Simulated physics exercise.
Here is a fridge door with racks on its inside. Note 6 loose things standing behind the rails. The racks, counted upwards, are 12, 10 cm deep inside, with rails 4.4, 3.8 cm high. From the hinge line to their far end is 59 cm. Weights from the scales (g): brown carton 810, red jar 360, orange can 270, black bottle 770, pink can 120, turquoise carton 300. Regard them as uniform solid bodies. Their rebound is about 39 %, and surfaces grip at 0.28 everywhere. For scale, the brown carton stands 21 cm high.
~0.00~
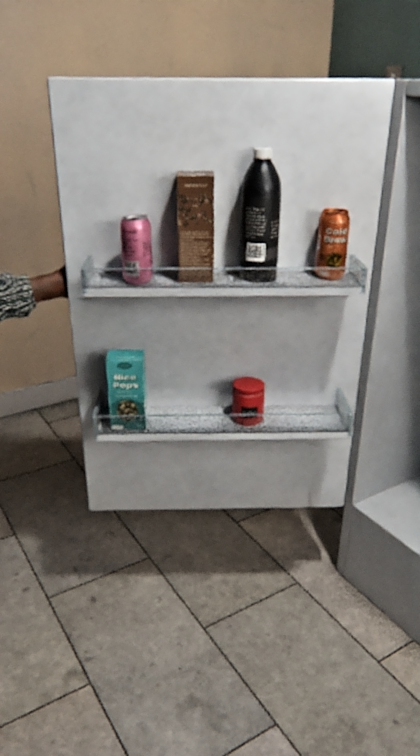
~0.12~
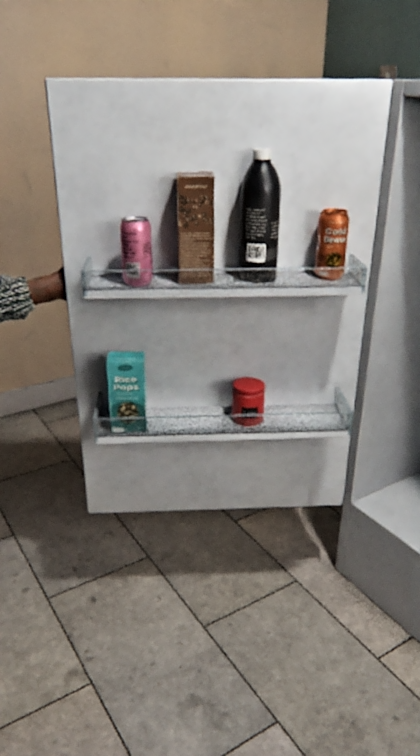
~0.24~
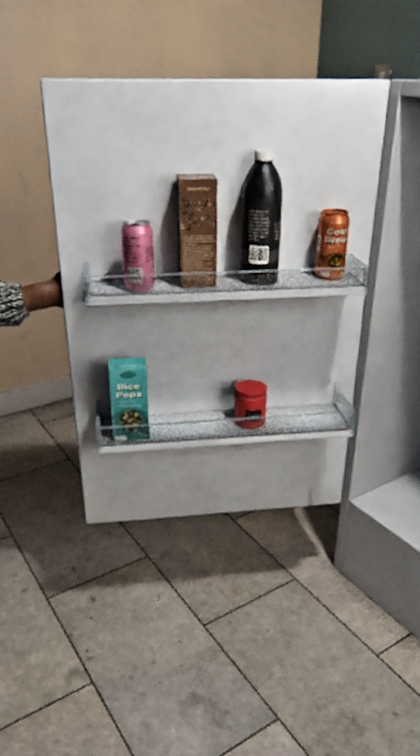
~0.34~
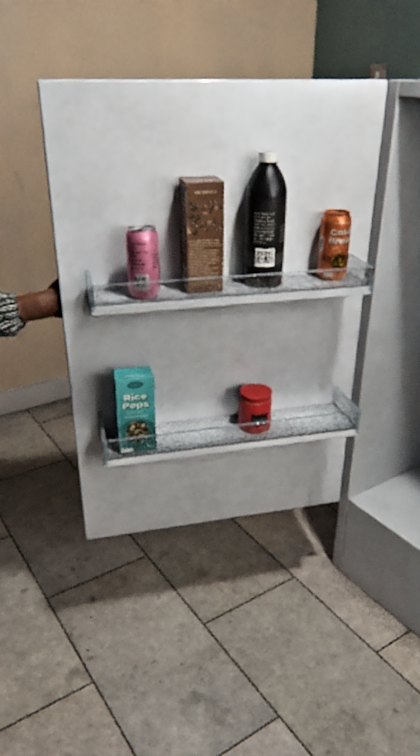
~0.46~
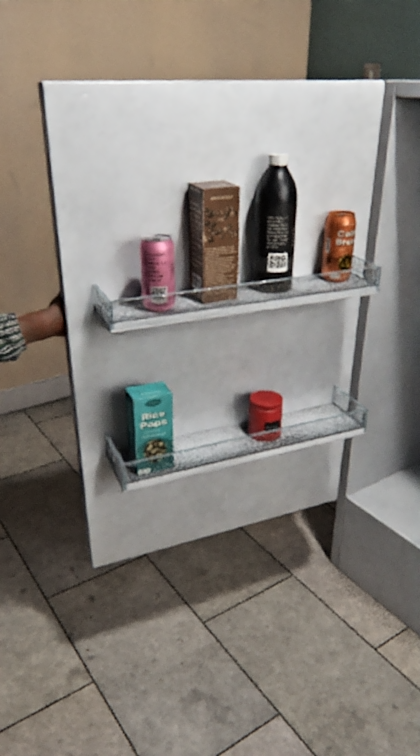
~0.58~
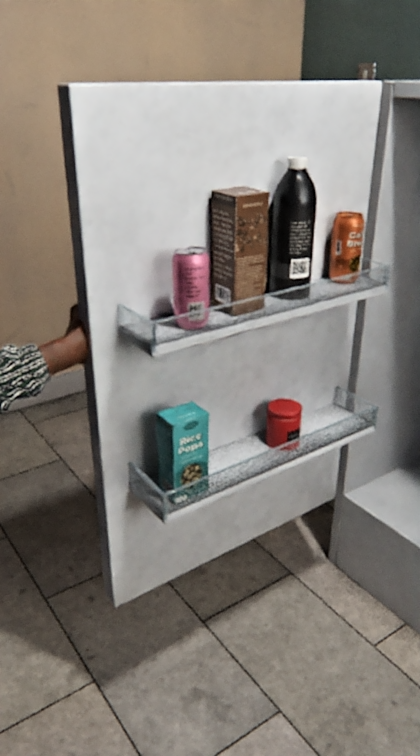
In a room with a beige wall and grey floor tiles, an open pale fridge door is seen from its inner side, slightly above. The upper rack holds a pink can, brown carton, black bottle and orange can from left to right, with a turquoise carton and red jar below. A hand at the left edge swings the door away from the wall, slowly then faster, its items riding along.
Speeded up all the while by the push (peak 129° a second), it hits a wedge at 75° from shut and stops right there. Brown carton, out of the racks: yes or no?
Yes.
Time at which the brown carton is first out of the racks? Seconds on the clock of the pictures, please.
At around 1.0 seconds on the pictures' clock.
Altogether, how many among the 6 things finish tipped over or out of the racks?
All told, 3.
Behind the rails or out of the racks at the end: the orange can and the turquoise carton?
Once it settles, the orange can keeps within bounds; as for the turquoise carton, it has gone out of bounds.
Around 0.98 s, door at 75°; brown carton at 47° to upright near (323, 271); turquoise carton on its side; pink can at 61° to upright.
Around 1.38 s, door at 75°; brown carton and turquoise carton now out of the racks; pink can at 63° to upright; black bottle shifted 2 cm.
Around 1.68 s, door at 75°; pink can at 63° to upright; black bottle shifted 2 cm; red jar shifted 2 cm.
Finally (1.8 s), out of the racks, brown carton and turquoise carton; on their side or leaning hard behind the rails, pink can; the other 3 still in place (within 5 cm).
